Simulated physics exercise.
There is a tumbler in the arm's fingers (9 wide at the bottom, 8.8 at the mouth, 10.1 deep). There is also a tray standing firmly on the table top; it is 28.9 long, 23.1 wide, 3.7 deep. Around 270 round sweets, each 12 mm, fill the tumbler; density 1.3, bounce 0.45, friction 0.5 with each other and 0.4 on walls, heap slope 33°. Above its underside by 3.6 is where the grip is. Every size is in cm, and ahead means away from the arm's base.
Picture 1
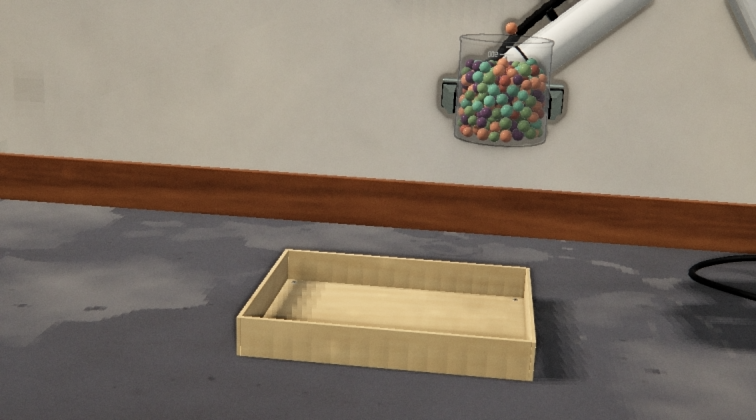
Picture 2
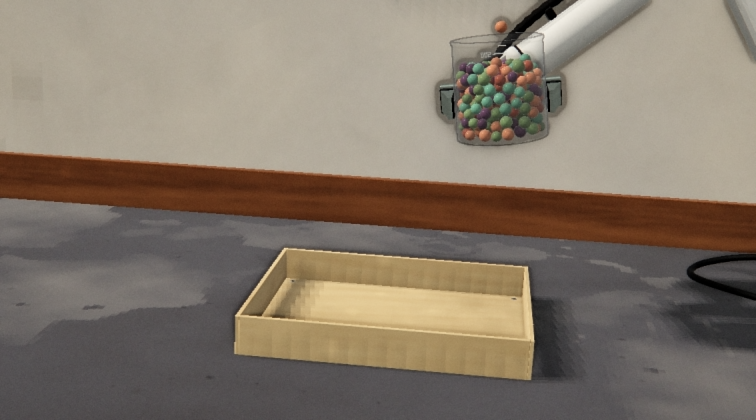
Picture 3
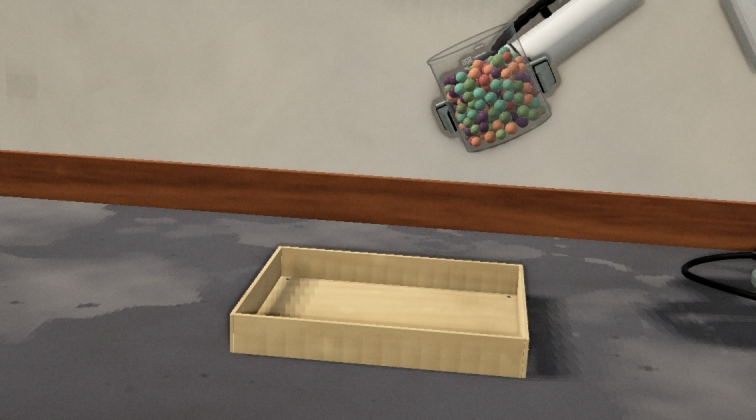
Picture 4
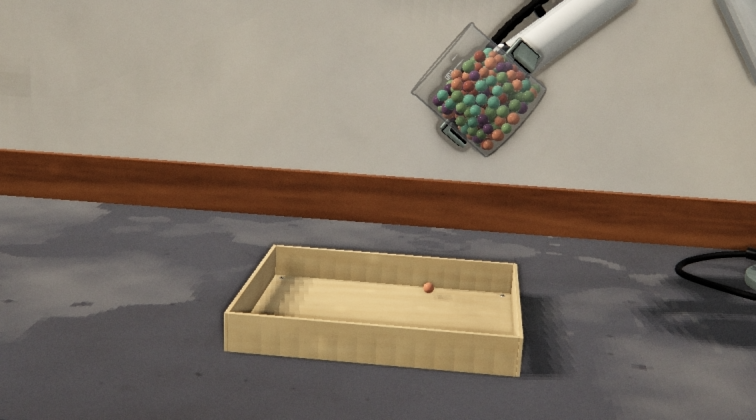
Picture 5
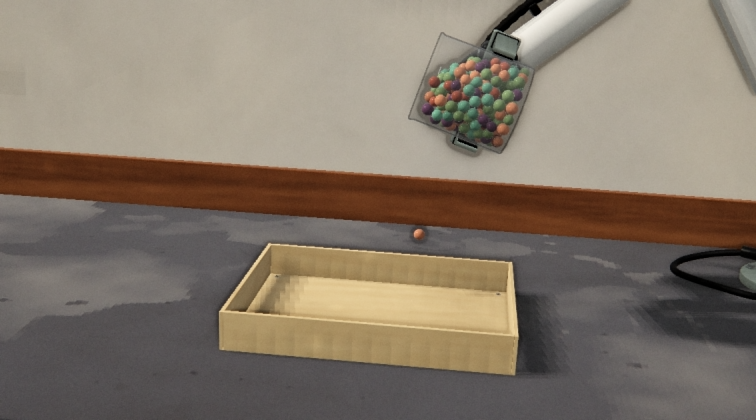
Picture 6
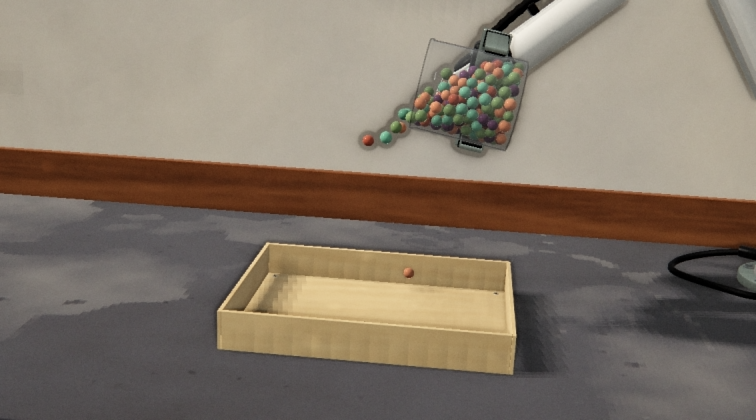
A clear tumbler packed with small orange, green, teal and purple balls, gripped at the end of a white robotic arm, hangs before a pale wall with a reddish-brown baseboard, seen from slightly above. Below it, a shallow light-wood tray rests on a mottled grey surface, a black cable at right. The arm tilts the tumbler leftward nearly onto its side; one orange ball drops and bounces in the tray, then several leave the rim, while the view drifts slightly.
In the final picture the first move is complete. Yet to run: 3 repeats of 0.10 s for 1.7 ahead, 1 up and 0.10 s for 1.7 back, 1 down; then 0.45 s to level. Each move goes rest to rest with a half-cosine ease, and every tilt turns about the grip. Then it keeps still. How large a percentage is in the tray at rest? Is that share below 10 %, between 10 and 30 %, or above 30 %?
The share is above 30 %.
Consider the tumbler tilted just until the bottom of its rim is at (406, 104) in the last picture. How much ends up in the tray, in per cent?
My estimate is some 20 per cent.
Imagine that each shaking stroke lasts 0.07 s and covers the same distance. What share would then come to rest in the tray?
Roughly 50 percent then.
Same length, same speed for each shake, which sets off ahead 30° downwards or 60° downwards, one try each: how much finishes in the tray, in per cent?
Near 25 and 10 percent respectively.
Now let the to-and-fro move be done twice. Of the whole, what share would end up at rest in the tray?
My guess is near 35 per cent.
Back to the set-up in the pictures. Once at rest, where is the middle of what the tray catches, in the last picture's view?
(314, 305).
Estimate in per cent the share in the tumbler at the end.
Roughly 55 percent.
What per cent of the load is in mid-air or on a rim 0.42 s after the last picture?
11 %.
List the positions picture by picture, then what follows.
Tumbler middle at (503, 90), level; upper third of the load around (503, 78), from x 465 to 540, top at y 30; 267 in the tumbler, in the first picture.
Tumbler middle at (500, 89), tilted 8° forward; upper third of the load around (501, 78), from x 460 to 540, top at y 25, in the second picture.
Tumbler middle at (490, 89), tilted 28° forward; upper third of the load around (496, 77), from x 450 to 540, top at y 50; 266 in the tumbler, 1 in flight or on a rim, in the third picture.
Tumbler middle at (479, 91), tilted 52° forward; upper third of the load around (487, 77), from x 430 to 535, top at y 55; 266 in the tumbler, 1 in the tray, in the fourth picture.
Tumbler middle at (472, 94), tilted 72° forward; upper third of the load around (487, 79), from x 420 to 525, top at y 60; 266 in the tumbler, 1 in the tray, in the fifth picture.
Tumbler middle at (470, 95), tilted 80° forward; upper third of the load around (488, 83), from x 370 to 520, top at y 65; 262 in the tumbler, 1 in the tray, 4 in flight or on a rim, in the sixth picture.
Then, 0.42 s after the last picture, tilted 80° forward, highest piece 27 above the table; 198 in the tumbler, 40 in the tray, 29 in flight or on a rim.
Then, 0.84 s after the last picture, tilted 36° forward, highest piece 29 above the table; 155 in the tumbler, 107 in the tray, 5 in flight or on a rim.
Then, 1.25 s after the last picture, level, highest piece 29 above the table; 153 in the tumbler, 114 in the tray.
Then, 2.30 s after the last picture, level, highest piece 29 above the table; 153 in the tumbler, 114 in the tray.
Final count, 153 in the tumbler, 114 in the tray. That is 43 % in the tray.
